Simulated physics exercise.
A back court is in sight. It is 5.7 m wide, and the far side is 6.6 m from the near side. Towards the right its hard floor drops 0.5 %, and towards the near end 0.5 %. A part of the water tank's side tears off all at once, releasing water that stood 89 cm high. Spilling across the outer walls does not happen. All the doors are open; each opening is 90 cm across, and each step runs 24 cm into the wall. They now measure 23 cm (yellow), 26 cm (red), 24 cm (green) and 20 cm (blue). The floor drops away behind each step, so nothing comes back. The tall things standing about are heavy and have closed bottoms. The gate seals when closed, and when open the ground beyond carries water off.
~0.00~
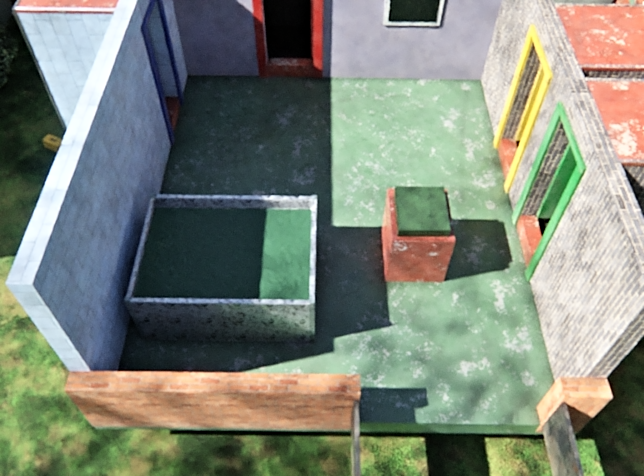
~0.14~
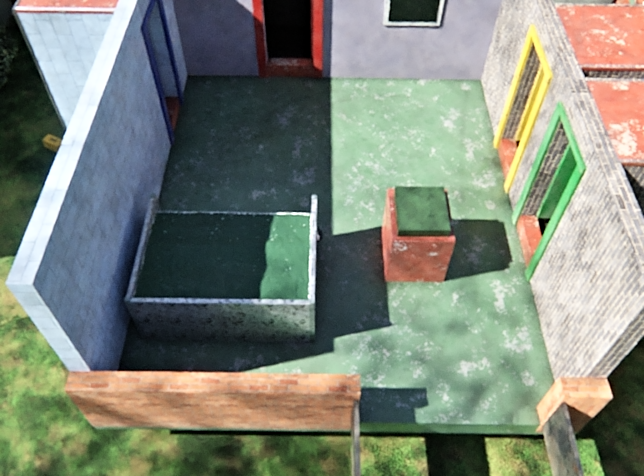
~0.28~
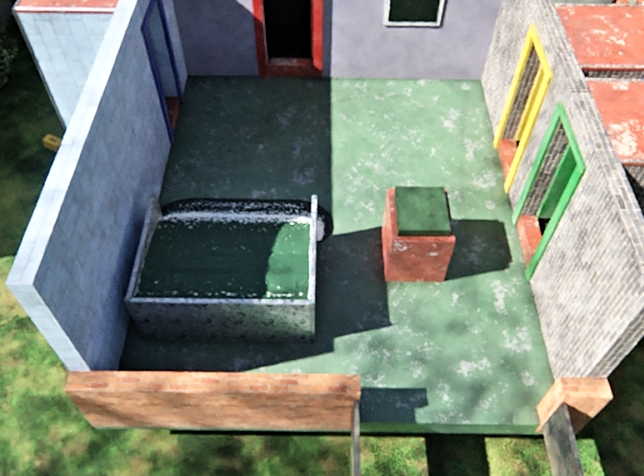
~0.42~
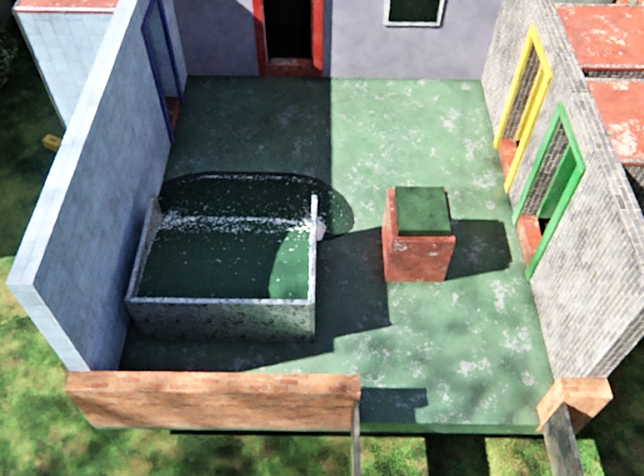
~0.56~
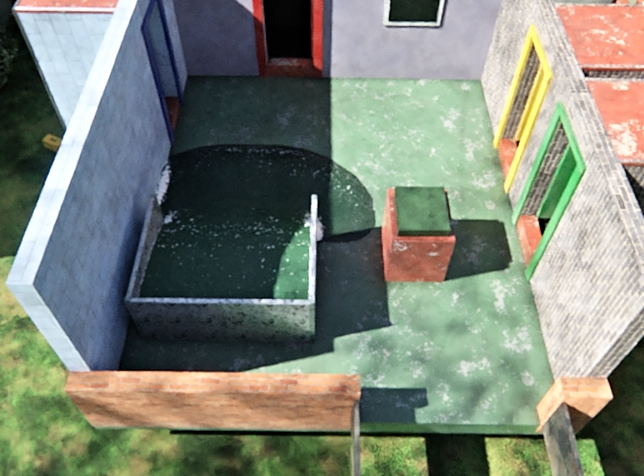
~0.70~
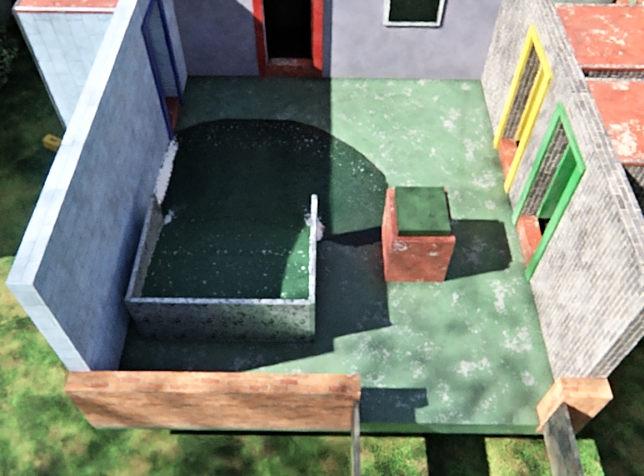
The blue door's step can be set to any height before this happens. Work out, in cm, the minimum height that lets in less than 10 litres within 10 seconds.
I would say 24 cm.
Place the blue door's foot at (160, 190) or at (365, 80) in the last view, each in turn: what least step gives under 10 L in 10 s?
About 20 cm, then about 22 cm.
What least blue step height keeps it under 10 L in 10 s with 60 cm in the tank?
Something near 15 cm should do.
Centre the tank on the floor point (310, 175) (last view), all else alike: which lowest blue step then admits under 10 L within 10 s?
Then it needs to be around 21 cm high.
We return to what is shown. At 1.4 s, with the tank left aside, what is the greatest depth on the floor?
Max depth: About 53 cm.
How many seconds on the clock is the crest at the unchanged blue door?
Approximately 3.2 s.
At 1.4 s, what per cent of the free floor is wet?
Close to 50 per cent is wet.
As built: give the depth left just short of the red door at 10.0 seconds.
The depth there is around 6.0 cm.
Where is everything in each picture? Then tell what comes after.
In the first frame, still water, 89 cm deep, in the water tank at (228, 249); the blue door at (165, 76) is dry.
In the second frame, the front is at a hidden place, 0.3 m from the gap on the far side; 0.6 m2 of floor is wet, 89 cm left at the back.
In the third frame, water pours out on the far side and has run 0.7 m, to a hidden place; about 16 cm deep outside, 83 cm at the back.
In the fourth frame, water pours out on the far side and has run 1.3 m, to (201, 176); about 14 cm deep outside, 76 cm at the back.
In the fifth frame, the front is at (216, 149), 2.0 m from the gap on the far side; 6.0 m2 of floor is wet, 74 cm left at the back.
In the sixth frame, water pours out on the far side and has run 2.7 m, to (221, 123); about 10 cm deep outside, 67 cm at the back; 0.3 m in a straight line remain to the blue door at (165, 76).
After 1.4 s water covers 50 % of the floor, deepest (53 cm) near (216, 79); 16 cm at the blue door, 0 litres in over its 20 cm step.
After 3.0 s water covers 60 % of the floor, deepest (38 cm) near (477, 83); 24 cm at the blue door, 8 litres in over its 20 cm step.
After 10.0 s water covers 95 % of the floor, deepest (13 cm) near (553, 406); 2 cm at the blue door, 20 litres in over its 20 cm step.
At the blue door as built, the water arrived by 0.8 s and peaked near 26 cm at 3.2 s.
Run again over the same 10 s with other heights there, 13 litres in over 22 cm, 6 litres over 26 cm. The limit of 10 litres is kept from about 24 cm up.
